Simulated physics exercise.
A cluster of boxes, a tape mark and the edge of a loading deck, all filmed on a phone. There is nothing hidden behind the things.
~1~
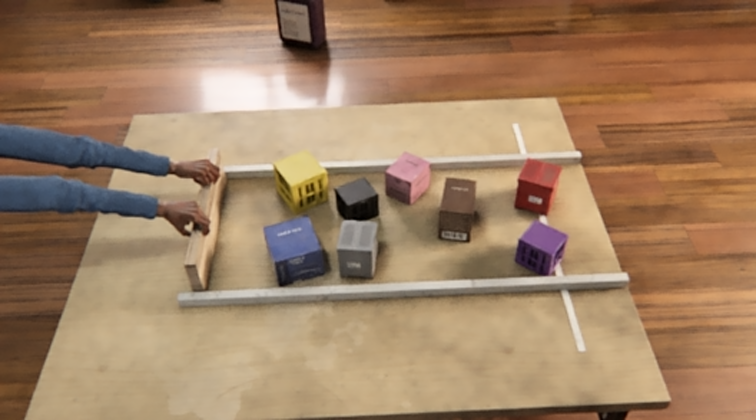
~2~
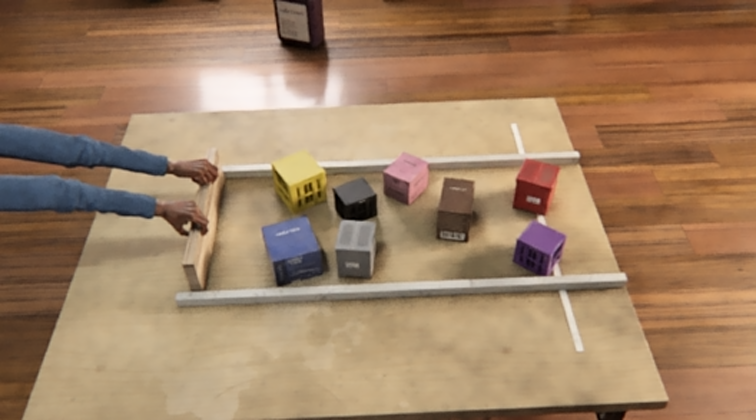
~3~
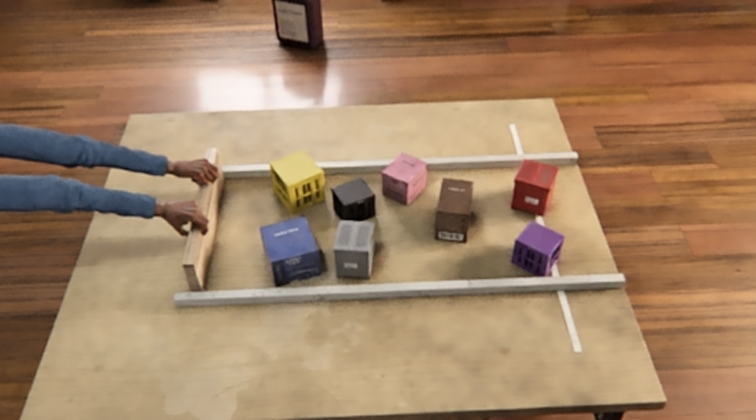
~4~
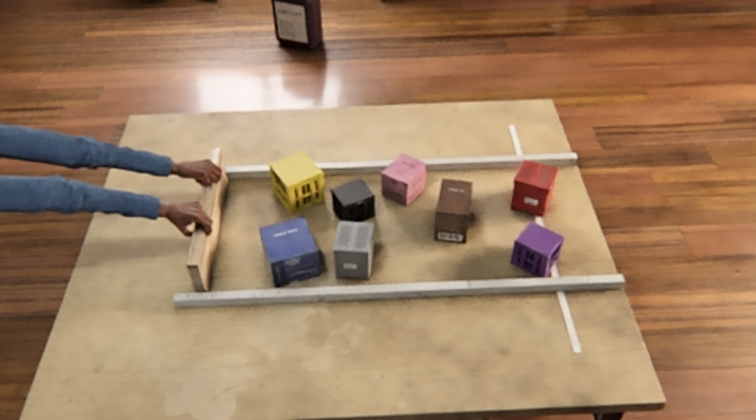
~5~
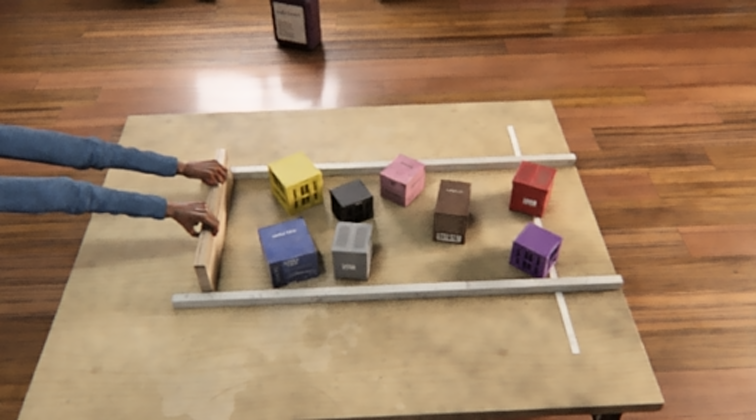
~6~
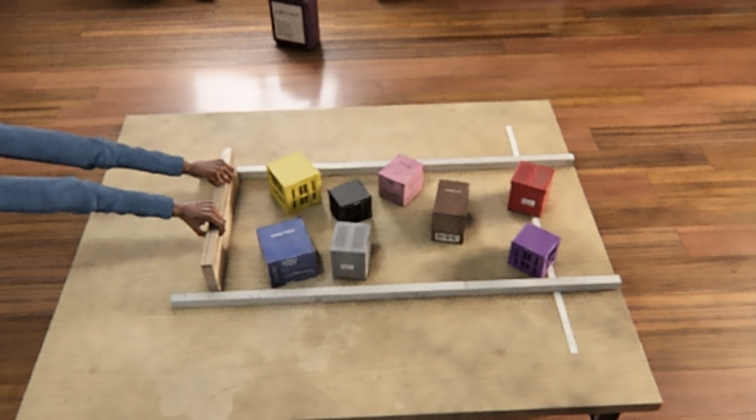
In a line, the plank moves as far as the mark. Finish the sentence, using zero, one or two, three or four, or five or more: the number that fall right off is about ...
The number that fall right off is about three or four.
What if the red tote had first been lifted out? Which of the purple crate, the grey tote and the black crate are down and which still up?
Well, the purple crate drops down, the grey tote drops down, and last of the three, the black crate is safe.
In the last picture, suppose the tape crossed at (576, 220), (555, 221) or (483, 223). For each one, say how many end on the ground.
So, reaching the ground: 7, then 5, then 0.
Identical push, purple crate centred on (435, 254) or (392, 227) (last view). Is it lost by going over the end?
It topples off, then keeps its place.
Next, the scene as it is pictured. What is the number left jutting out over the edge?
The overhang total is 2.
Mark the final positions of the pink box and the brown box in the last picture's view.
First object: (578, 168); second object: (591, 207).
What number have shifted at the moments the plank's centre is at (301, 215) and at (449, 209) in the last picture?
First 4 and then 8.
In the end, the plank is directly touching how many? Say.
At rest, 3 are in contact.
A little later, none off yet; red tote at rest near (530, 190); purple crate at rest near (534, 251); brown box at rest near (451, 211).
Next, none off yet; red tote at rest near (530, 190); purple crate shifted a little near (545, 250); brown box shifted about its own width near (486, 210).
When it is over, the number that fall off is three or four; down, grey tote, purple crate and red tote.
